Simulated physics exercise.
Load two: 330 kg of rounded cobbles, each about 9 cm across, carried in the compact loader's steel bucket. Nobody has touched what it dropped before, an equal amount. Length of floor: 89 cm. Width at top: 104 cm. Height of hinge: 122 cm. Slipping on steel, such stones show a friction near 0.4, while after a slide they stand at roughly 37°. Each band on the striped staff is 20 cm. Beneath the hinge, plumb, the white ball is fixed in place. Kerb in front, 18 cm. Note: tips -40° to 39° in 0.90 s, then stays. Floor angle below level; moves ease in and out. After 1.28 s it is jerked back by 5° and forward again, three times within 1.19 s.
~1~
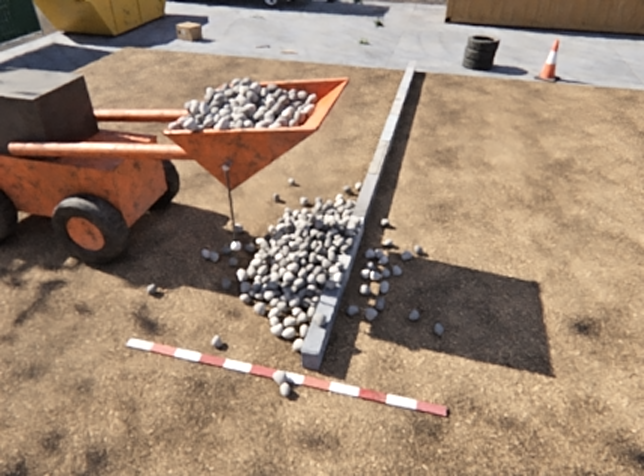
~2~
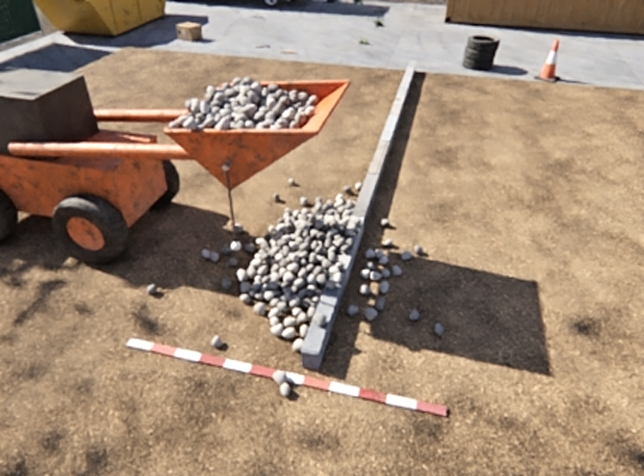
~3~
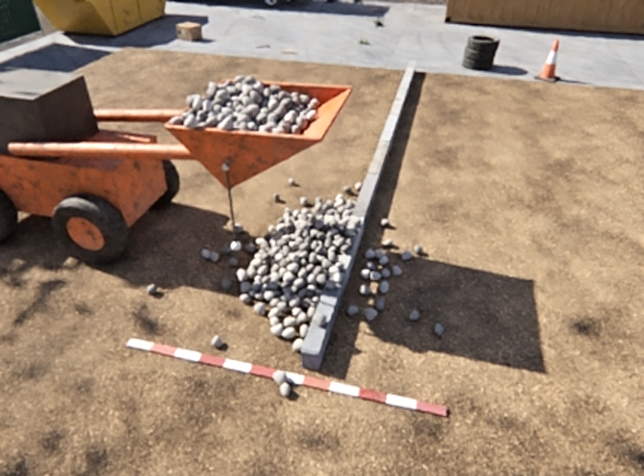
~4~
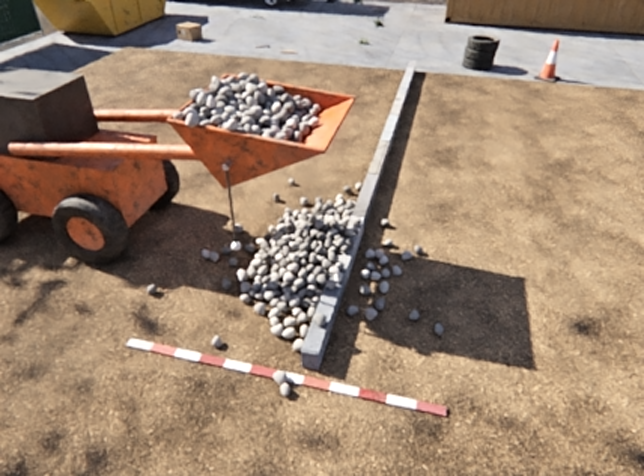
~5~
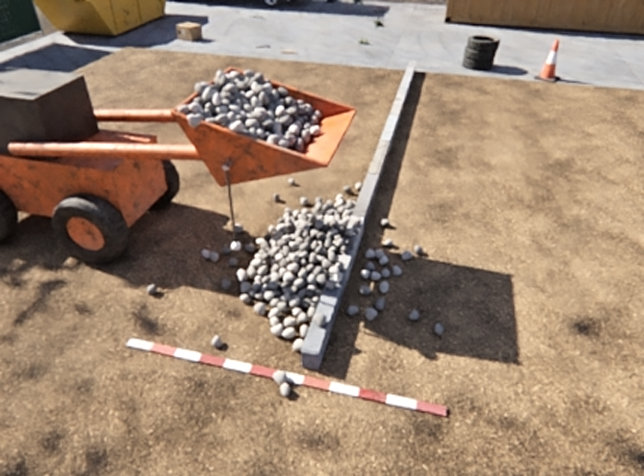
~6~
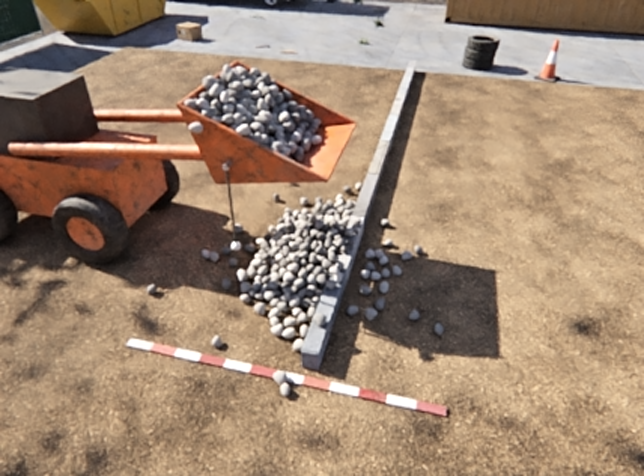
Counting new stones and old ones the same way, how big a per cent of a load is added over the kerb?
79 per cent, roughly.
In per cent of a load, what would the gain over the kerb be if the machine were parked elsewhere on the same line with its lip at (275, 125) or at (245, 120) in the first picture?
I'd say close to 30 per cent for one and close to 5 per cent for the other, in that order.
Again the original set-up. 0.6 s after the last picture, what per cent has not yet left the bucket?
Around 75 per cent of the load is still inside.
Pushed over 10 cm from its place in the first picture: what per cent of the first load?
I'd say roughly 5 per cent of them.
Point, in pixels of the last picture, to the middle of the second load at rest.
I'd say close to (385, 268).
Then, 0.3 s after the last picture the floor is at 27°; in per cent of one load, 100 in the bucket, 96 on this side of the kerb, 5 over the kerb; the foremost stones are at (403, 284).
Then, 0.6 s after the last picture the floor is at 39°; in per cent of one load, 74 in the bucket, 121 on this side of the kerb, 5 over the kerb; the foremost stones are at (403, 284).
Then, 2.5 s after the last picture the floor is at 39°; in per cent of one load, 0 in the bucket, 117 on this side of the kerb, 84 over the kerb; the foremost stones are at (525, 267).
Then, 5.2 s after the last picture the floor is at 39°; in per cent of one load, 0 in the bucket, 117 on this side of the kerb, 84 over the kerb; the foremost stones are at (525, 267). Net gain over the kerb, 79.
